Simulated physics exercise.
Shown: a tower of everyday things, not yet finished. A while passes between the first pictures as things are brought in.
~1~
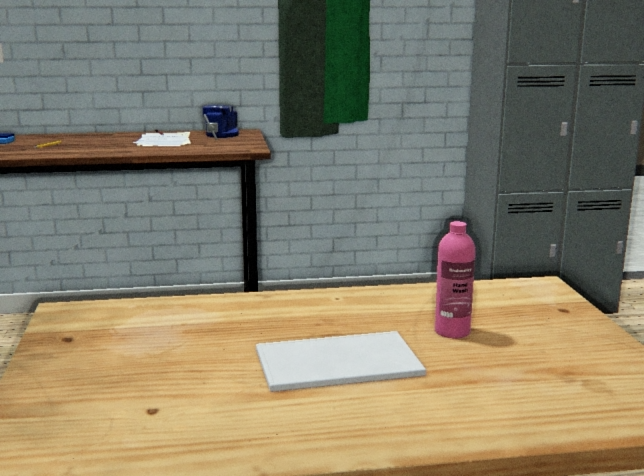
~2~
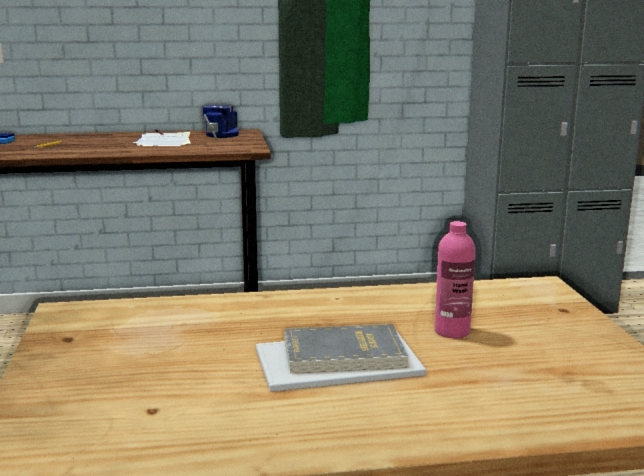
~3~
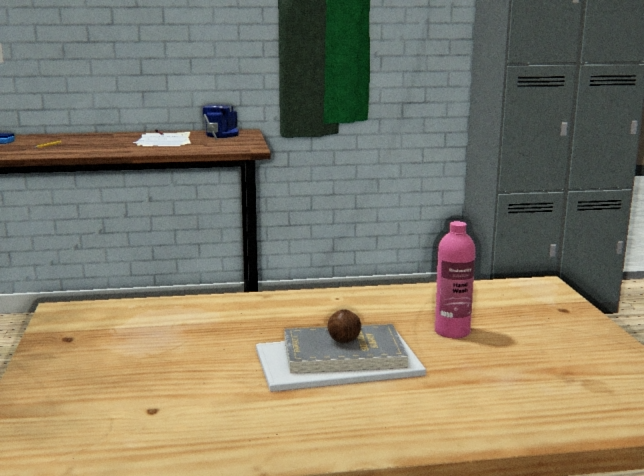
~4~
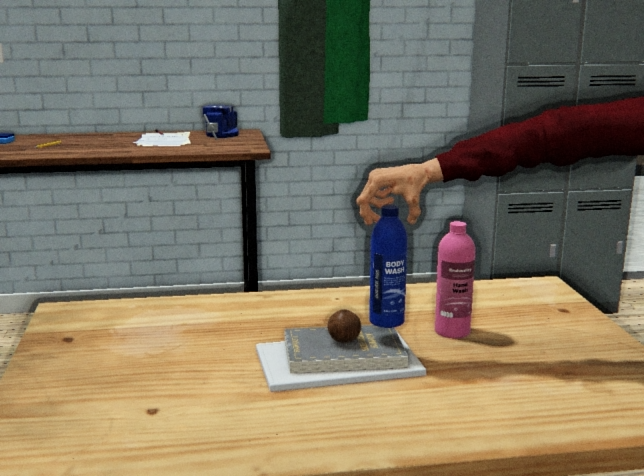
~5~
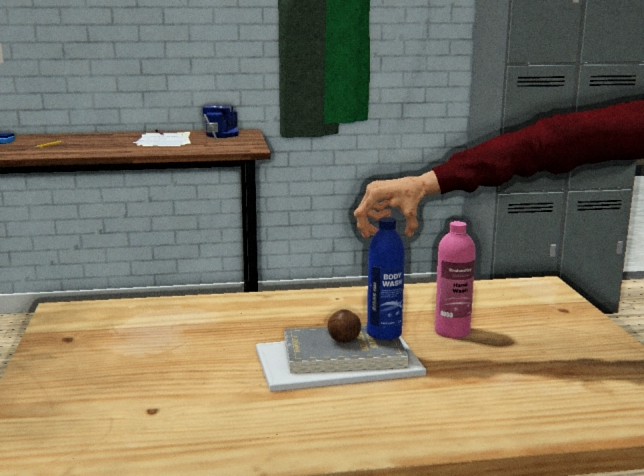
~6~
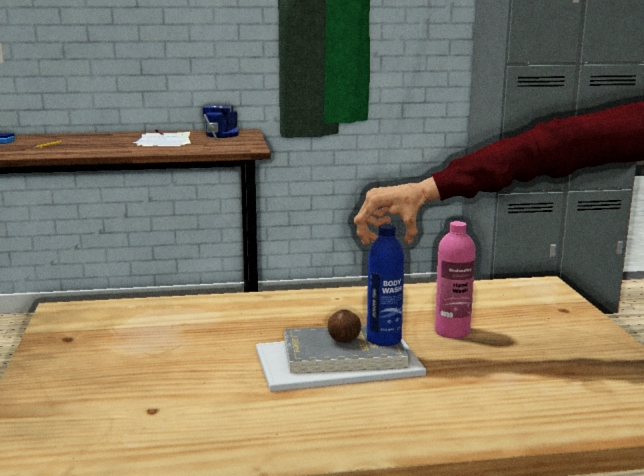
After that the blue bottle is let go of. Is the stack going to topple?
I expect the stack will stand.
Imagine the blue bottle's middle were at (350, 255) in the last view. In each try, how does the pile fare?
It collapses.
Then, 0.20 s after the last picture, nothing has stirred.
Then, 0.50 s after the last picture, blue bottle resting near (386, 284).
At rest, all 5 in place. Seen from the same camera at the end, blue bottle near (386, 284). The pile stays up.
